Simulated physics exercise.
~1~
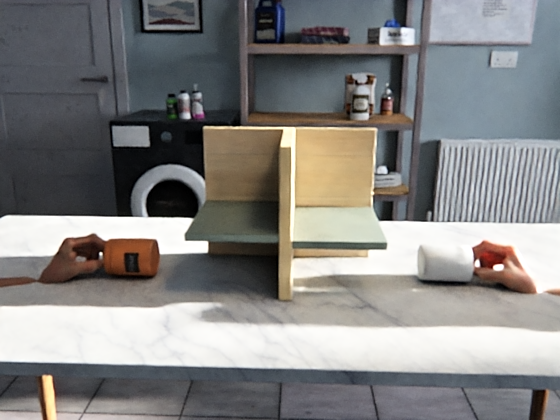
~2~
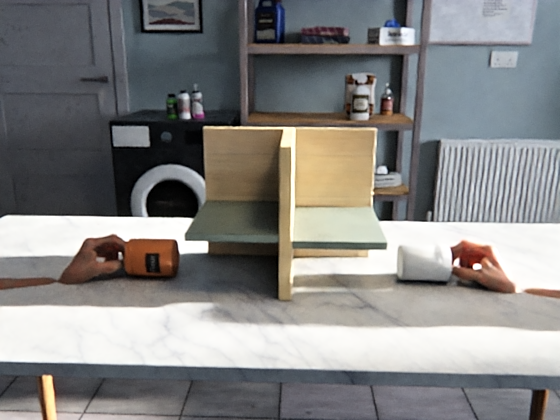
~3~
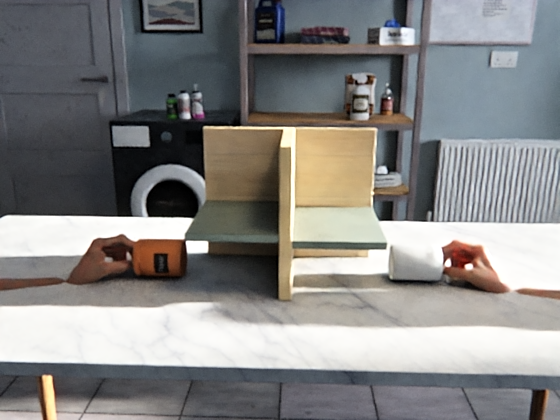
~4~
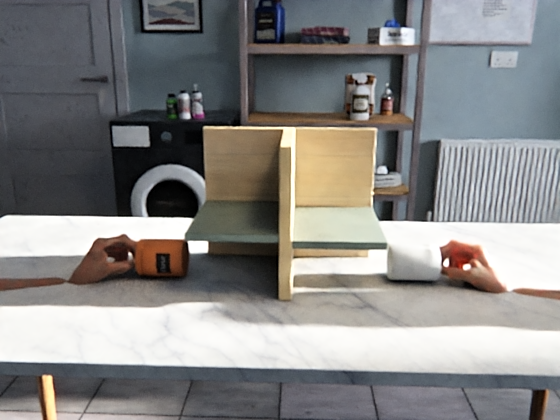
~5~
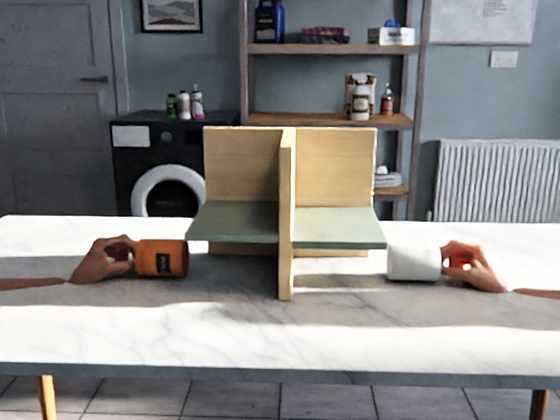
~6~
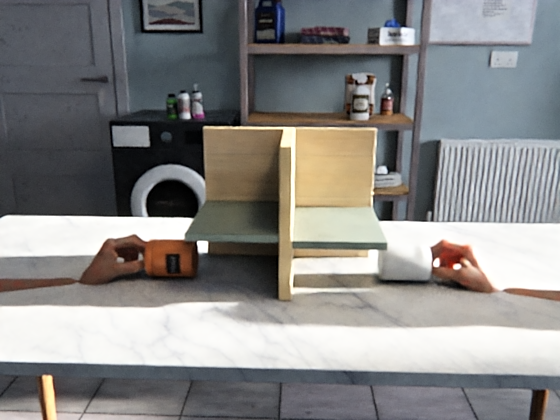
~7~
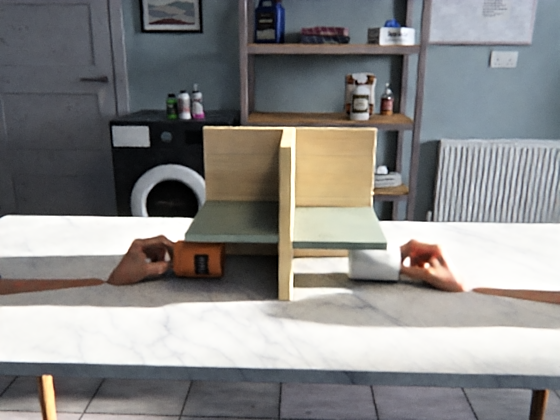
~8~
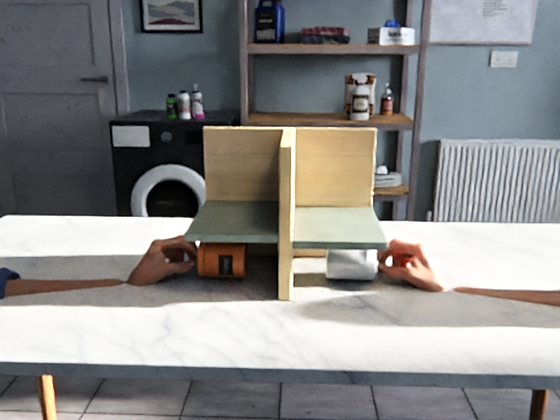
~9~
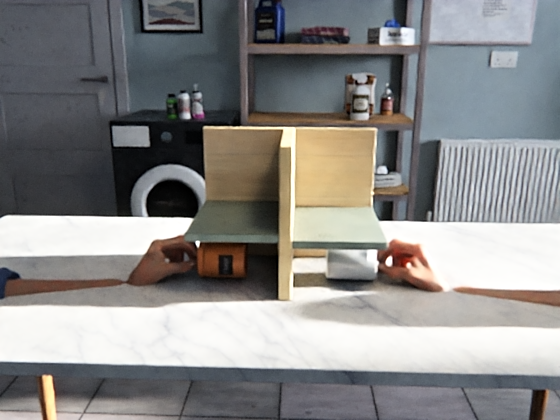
Two hands reach in from opposite sides of a pale marble table, seen from the front in a blue-grey room with a washing machine, shelving and a radiator behind. The left hand holds an orange jar lying on its side, and the right holds a white beaker the same way, with a two-sided wooden shelf with grey-green ledges between them. Both hands push their items inward, then pause just short of the ledges. They push on, and the jar and beaker slide partly under. Finally both rest beneath the ledges, on either side of the upright divider, with the hands still at them.
